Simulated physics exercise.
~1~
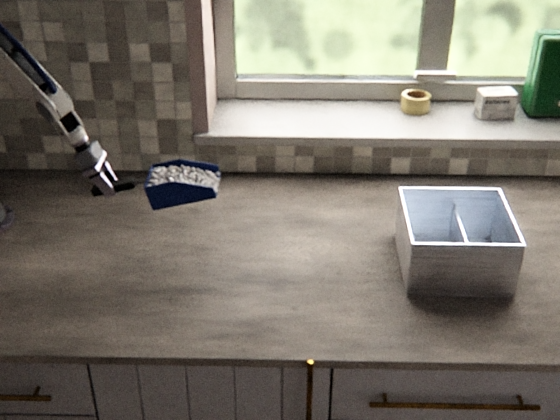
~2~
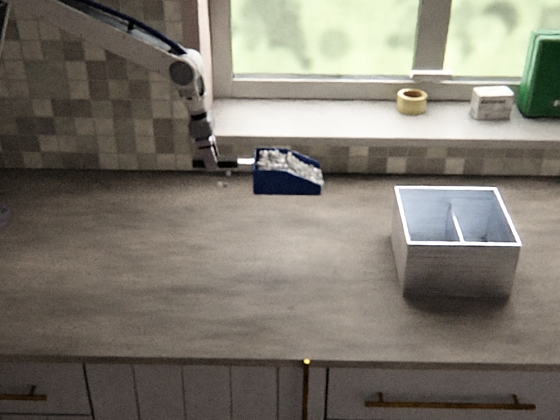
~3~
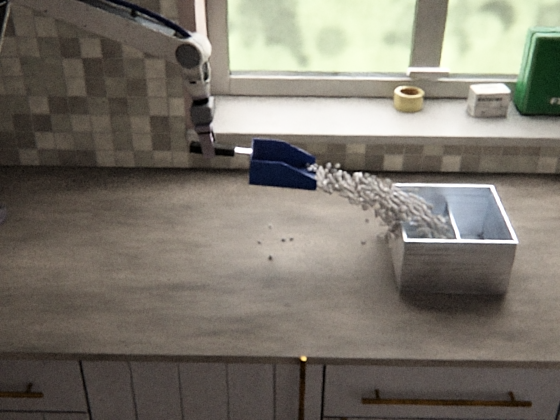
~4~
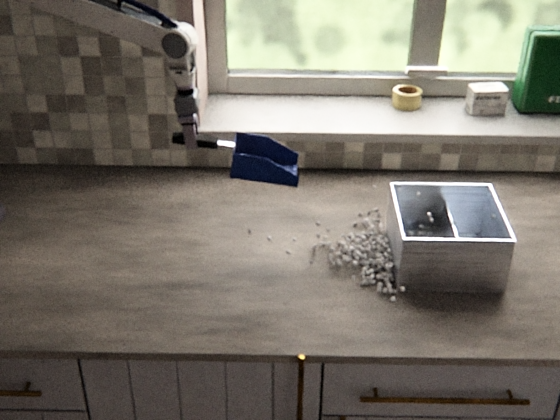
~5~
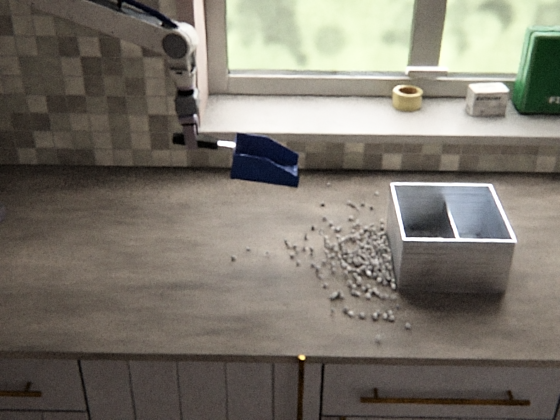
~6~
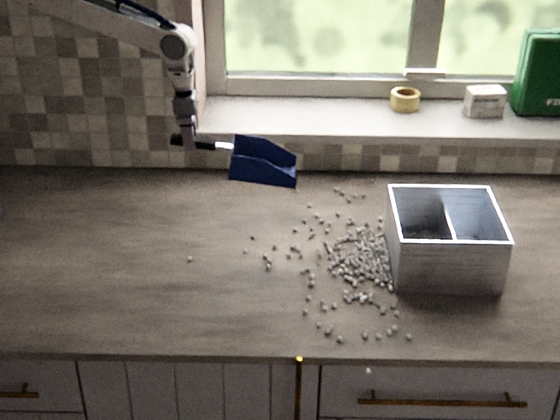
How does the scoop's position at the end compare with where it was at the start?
At the end the scoop is farther to the right and slightly higher than at the start, closer to the divided box but still short of it.
